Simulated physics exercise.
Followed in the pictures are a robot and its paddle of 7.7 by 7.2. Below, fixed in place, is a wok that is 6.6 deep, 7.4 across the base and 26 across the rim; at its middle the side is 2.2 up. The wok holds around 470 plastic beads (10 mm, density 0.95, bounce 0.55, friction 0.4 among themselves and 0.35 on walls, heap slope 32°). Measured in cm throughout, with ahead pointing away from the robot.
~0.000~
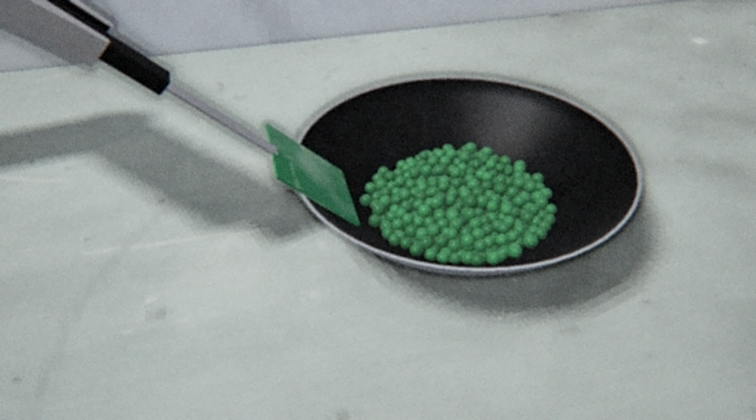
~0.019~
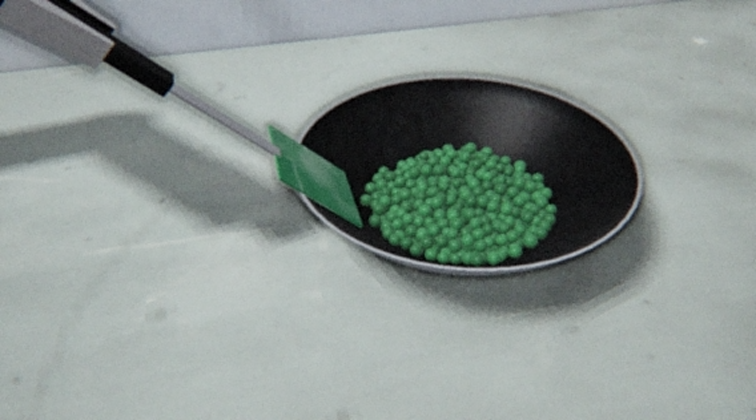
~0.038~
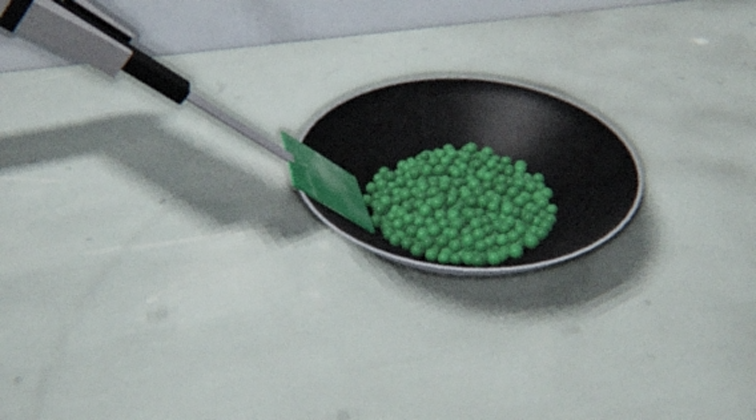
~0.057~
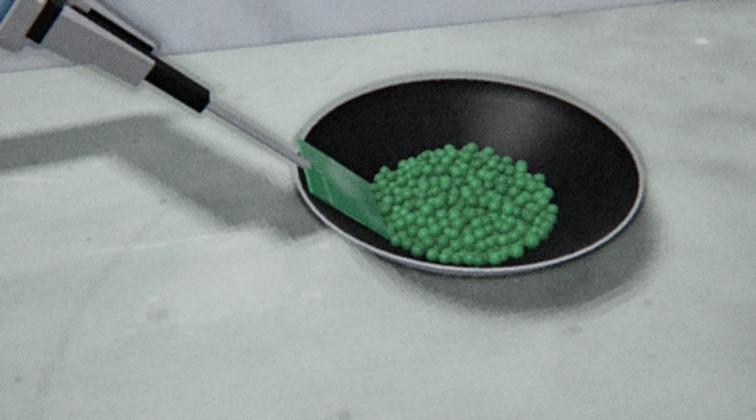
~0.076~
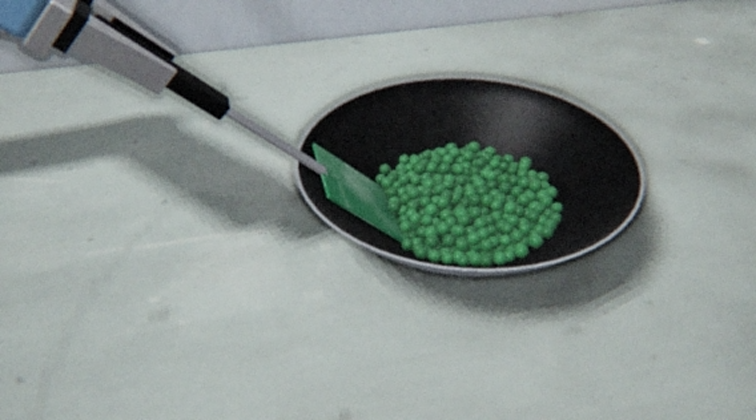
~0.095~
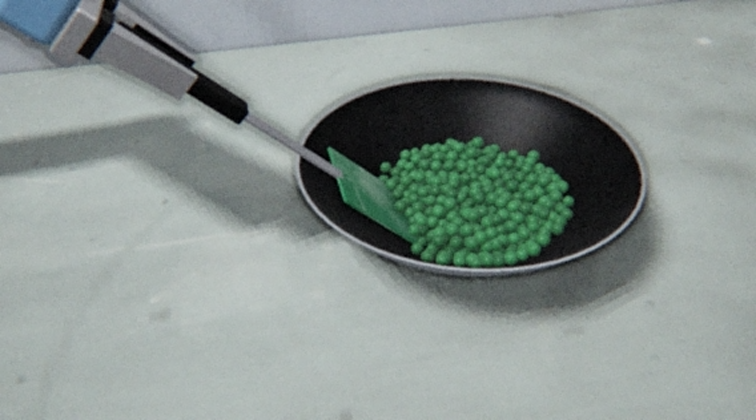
At the start, a robot arm holds a green paddle at the left side of a black wok containing a heap of green beads. The paddle moves slowly down and to the right, meets the near left edge of the heap, and pushes the beads slightly rightward.
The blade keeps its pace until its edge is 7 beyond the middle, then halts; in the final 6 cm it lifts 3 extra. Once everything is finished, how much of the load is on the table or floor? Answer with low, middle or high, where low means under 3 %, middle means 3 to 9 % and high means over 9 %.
Middle.
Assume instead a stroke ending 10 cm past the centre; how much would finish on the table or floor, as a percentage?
With that change, I'd expect about 25 per cent.
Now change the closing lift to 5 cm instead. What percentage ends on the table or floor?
Some 5 in a hundred.
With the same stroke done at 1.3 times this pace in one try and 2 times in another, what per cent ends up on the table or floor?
Near 15 and near 35 percent respectively.
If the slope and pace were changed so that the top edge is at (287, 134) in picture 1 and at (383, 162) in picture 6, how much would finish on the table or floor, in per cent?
Roughly 30 percent ends up there.
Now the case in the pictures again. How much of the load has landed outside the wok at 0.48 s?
4 %.
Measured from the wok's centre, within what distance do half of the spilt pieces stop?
Distance, approx.: 20 cm.
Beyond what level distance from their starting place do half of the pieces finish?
The value is roughly 4 cm.
After 0.17 s, sloping 44°, highest piece 5 above the table; 466 in the wok.
After 0.24 s, sloping 44°, highest piece 7 above the table; 466 in the wok.
After 0.48 s, sloping 44°, highest piece 7 above the table; 441 in the wok, 16 on the table or floor, 9 on the blade or in flight.
After 1.53 s, sloping 44°, highest piece 6 above the table; 441 in the wok, 25 on the table or floor.
At rest, 441 in the wok, 25 on the table or floor. That is 5 % on the table or floor.
